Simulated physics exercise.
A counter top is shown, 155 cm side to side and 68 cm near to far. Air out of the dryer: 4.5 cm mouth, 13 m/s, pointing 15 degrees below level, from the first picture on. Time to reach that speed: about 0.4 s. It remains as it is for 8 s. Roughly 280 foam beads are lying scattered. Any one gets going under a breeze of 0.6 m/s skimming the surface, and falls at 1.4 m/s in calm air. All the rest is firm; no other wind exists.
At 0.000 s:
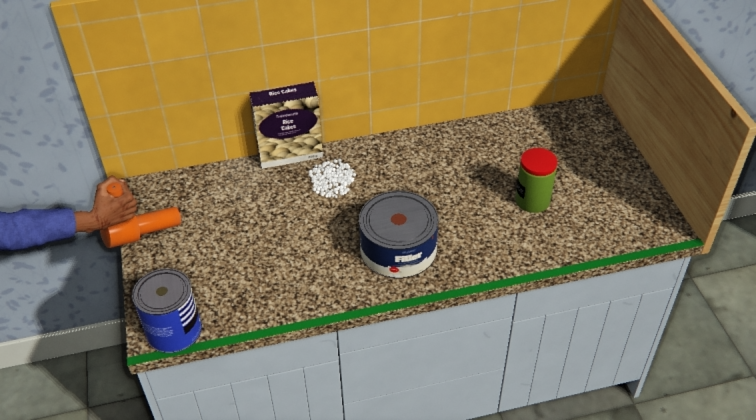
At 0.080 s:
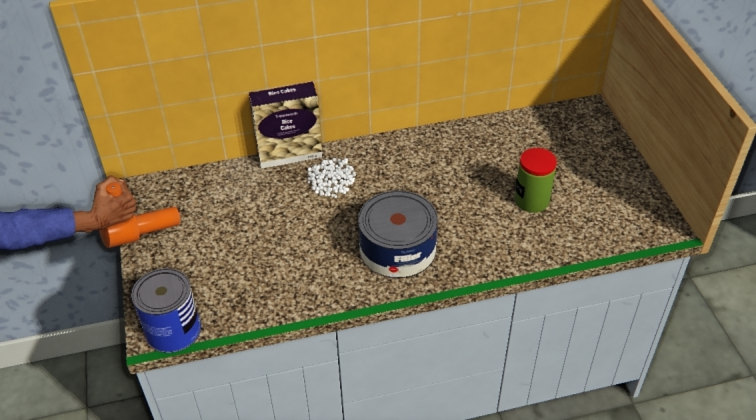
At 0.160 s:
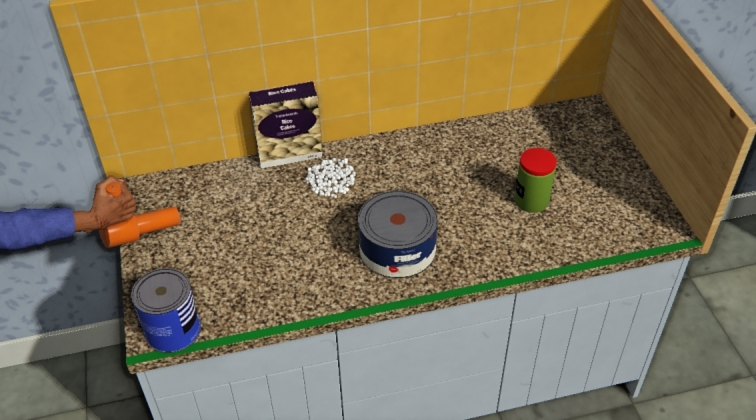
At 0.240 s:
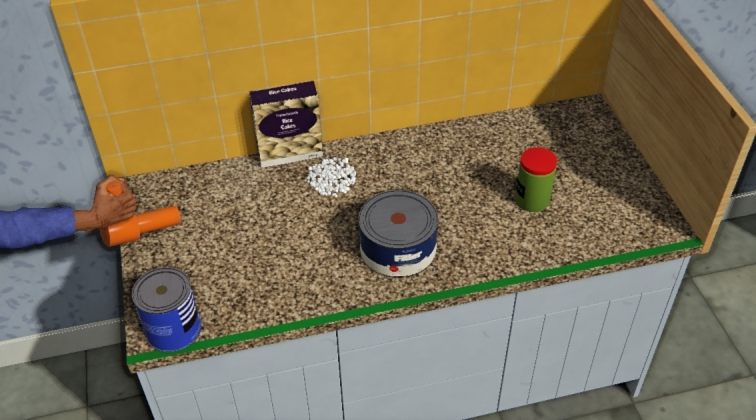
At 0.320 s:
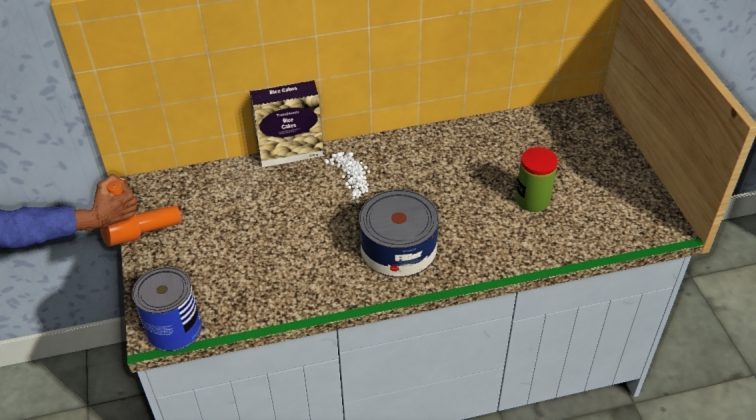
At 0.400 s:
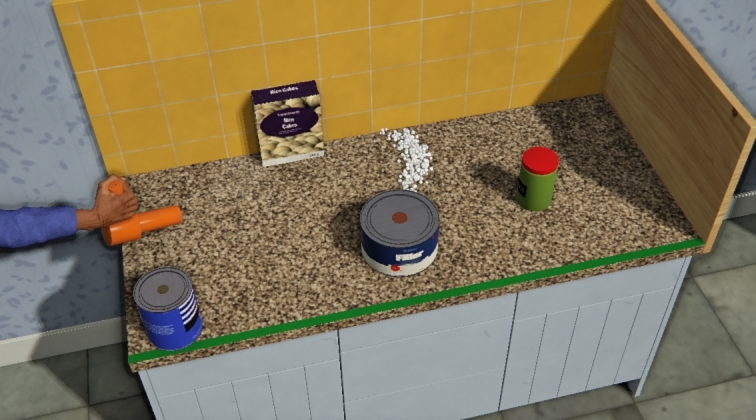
To begin with, a hand at the left holds an orange dryer over a speckled counter top, where a patch of white foam beads lies still among a carton and three tins. Then the beads shift to the right, passing behind the large tin in a loose cluster, while everything else stays put.
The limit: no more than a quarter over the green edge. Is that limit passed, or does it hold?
In the end the limit is passed.
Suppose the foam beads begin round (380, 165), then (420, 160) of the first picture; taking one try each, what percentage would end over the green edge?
Taking the two spots in order, you'd get 90 percent and then 90 percent.
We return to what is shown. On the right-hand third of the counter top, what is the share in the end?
4 %.
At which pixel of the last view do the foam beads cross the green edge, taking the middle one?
The middle crossing sits close to (696, 247) in the last picture.
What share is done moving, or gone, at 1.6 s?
My guess would be around 20 %.
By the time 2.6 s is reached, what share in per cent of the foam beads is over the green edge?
About 90 %.
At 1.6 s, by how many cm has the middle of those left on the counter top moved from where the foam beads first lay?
Measured offset: Approx. 95 cm.
After 1.6 s, 78 % are on the move or not yet settled, 36 % are over the green edge; the middle of those still in play is near (672, 204).
After 2.6 s, 9 % are on the move or not yet settled, 92 % are over the green edge.
After 4.4 s, 6 % are on the move or not yet settled, 94 % are over the green edge.
After 8.0 s, at the end, 96 % are over the green edge.
